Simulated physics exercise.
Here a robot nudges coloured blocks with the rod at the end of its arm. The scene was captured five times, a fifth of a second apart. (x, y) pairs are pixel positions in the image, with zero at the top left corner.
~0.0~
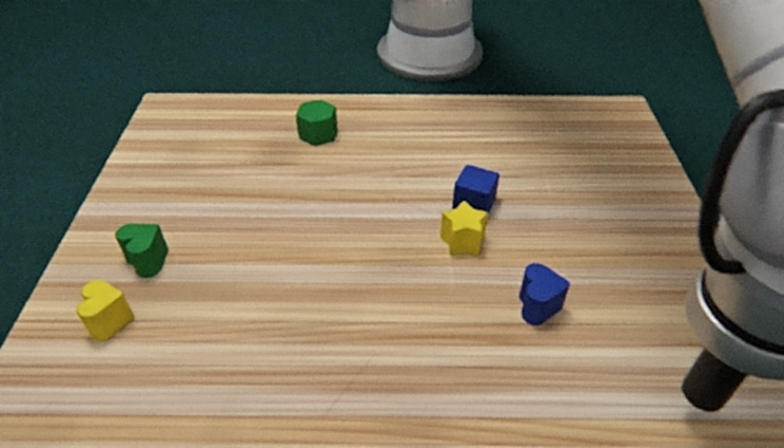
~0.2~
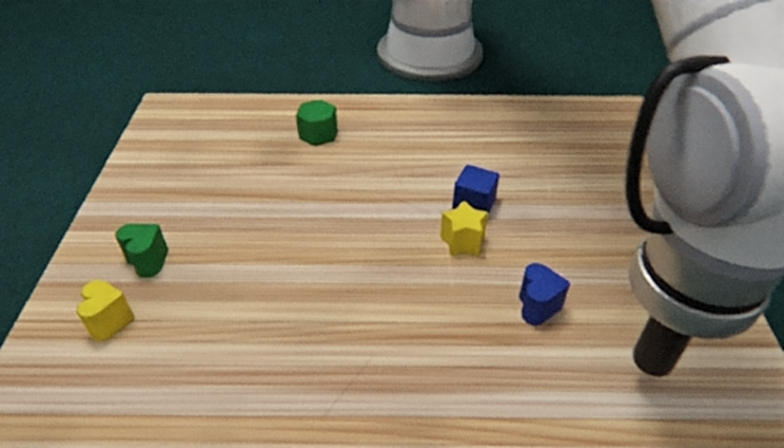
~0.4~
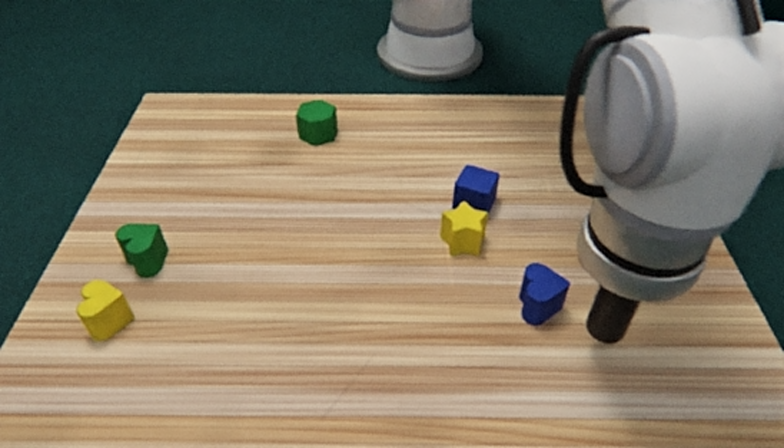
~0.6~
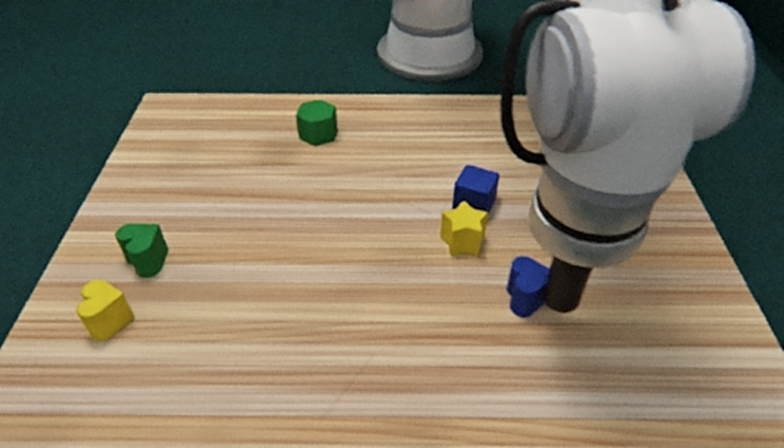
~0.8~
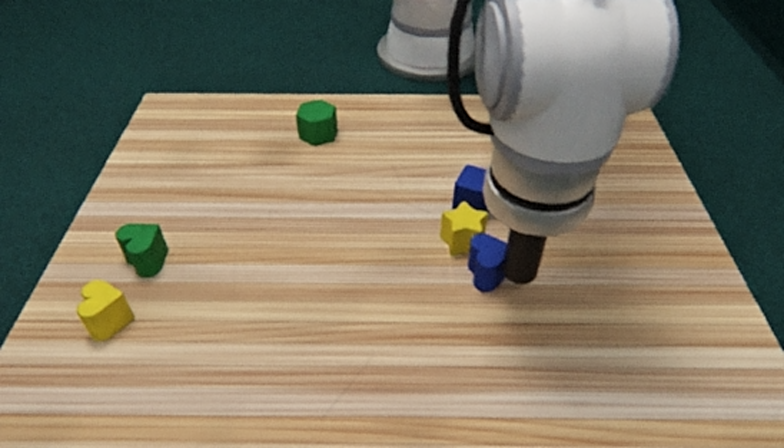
At the start, a robot arm's dark rod is at the lower right of a wooden board scattered with green, yellow and blue blocks. The arm moves left and away from the viewer to the blue heart, then pushes it the same way, close to the yellow star beside the blue cube.
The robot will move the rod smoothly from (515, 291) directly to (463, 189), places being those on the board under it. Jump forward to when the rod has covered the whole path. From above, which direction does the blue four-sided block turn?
The sense of turning is anti-clockwise.
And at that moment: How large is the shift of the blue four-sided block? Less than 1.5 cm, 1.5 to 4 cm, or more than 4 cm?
The answer is over 4 cm.
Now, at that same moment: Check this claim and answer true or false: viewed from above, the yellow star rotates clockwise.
The claim does not hold.
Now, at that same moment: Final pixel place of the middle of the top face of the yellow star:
So, by the moment the path ends, you'll find the top centre of the yellow star at (453, 203).
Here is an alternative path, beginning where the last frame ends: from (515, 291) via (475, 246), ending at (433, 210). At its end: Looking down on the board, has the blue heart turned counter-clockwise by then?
That would be a yes.
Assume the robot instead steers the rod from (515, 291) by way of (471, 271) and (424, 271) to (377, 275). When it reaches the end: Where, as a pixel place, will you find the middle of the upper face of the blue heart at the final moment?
The middle of its top is at (418, 222).
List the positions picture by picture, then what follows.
Lower end of the rod (702, 395), tops of blocks, yellow star (466, 216), blue four-sided block (478, 178), blue heart (544, 281), in the first frame.
Rod (652, 361), blocks as before, in the second frame.
Rod (605, 330), blocks as before, in the third frame.
Rod (561, 300), blue heart (532, 274), in the fourth frame.
Rod (519, 273), yellow star (466, 216), blue four-sided block (478, 178), blue heart (491, 249), in the fifth frame.
On the path given first. One third of the way, rod (499, 234); yellow star (460, 209); blue heart (468, 235), turned 40° anticlockwise.
Two thirds of the way, rod (481, 200); yellow star (453, 203), turned 40° anticlockwise; blue four-sided block (473, 169); blue heart (466, 234), turned 45° anticlockwise.
At the end, rod (465, 171); yellow star (453, 203), turned 45° anticlockwise; blue four-sided block (461, 144), turned 20° anticlockwise; blue heart (466, 234), turned 45° anticlockwise.
